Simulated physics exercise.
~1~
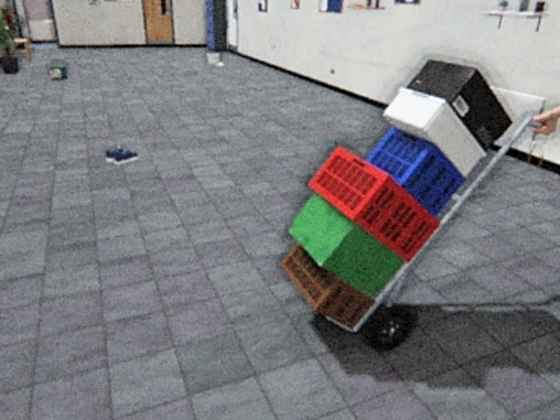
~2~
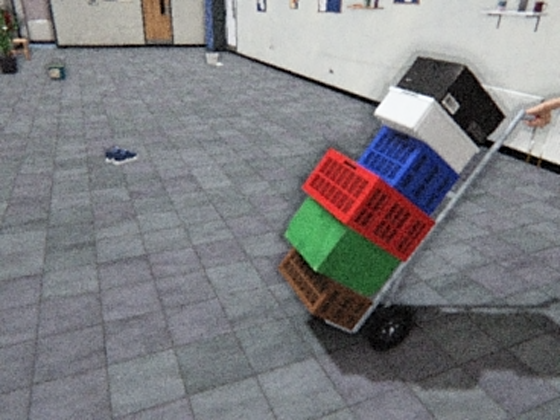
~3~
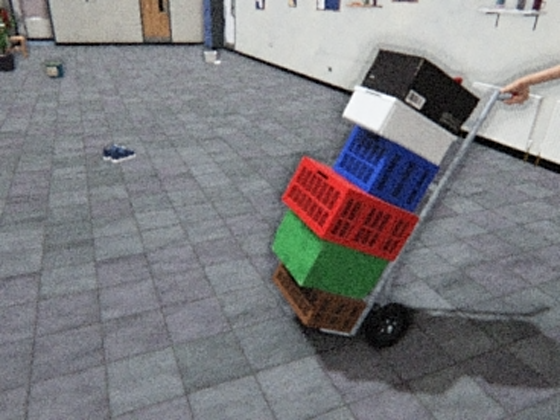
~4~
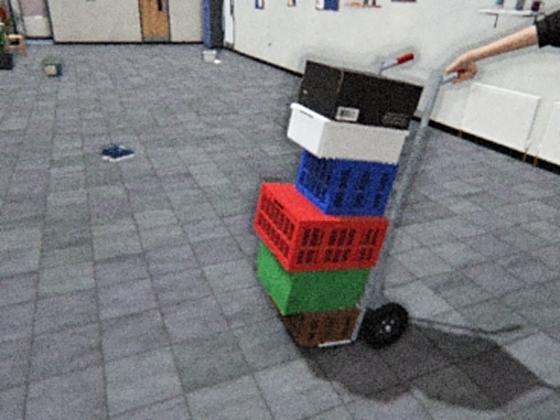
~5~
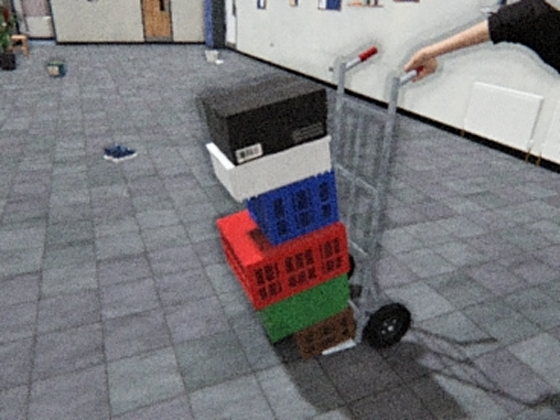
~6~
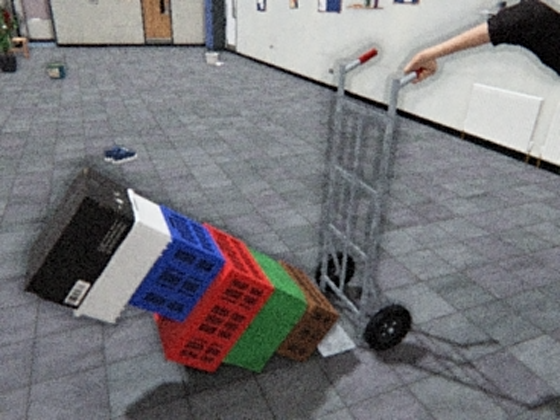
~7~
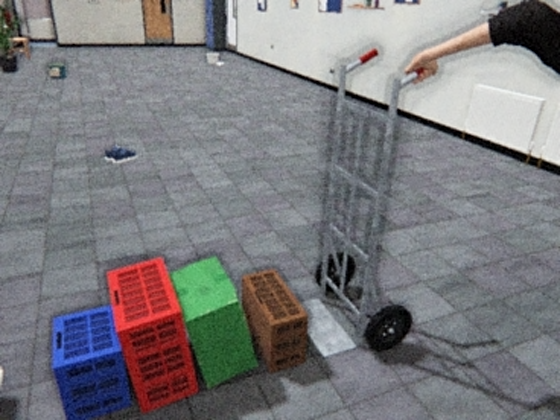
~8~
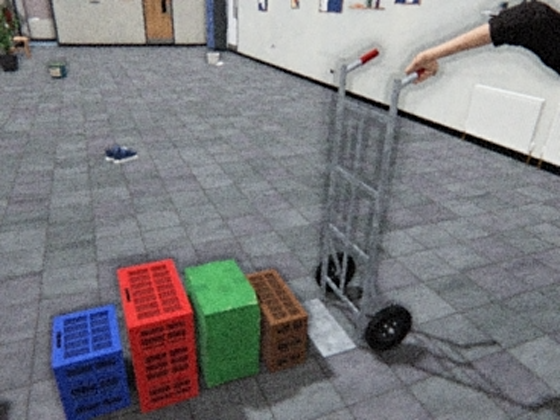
A hand tilting a loaded two-wheeled hand truck upright, its stacked crates and boxes toppling left and spilling across the tiled floor.
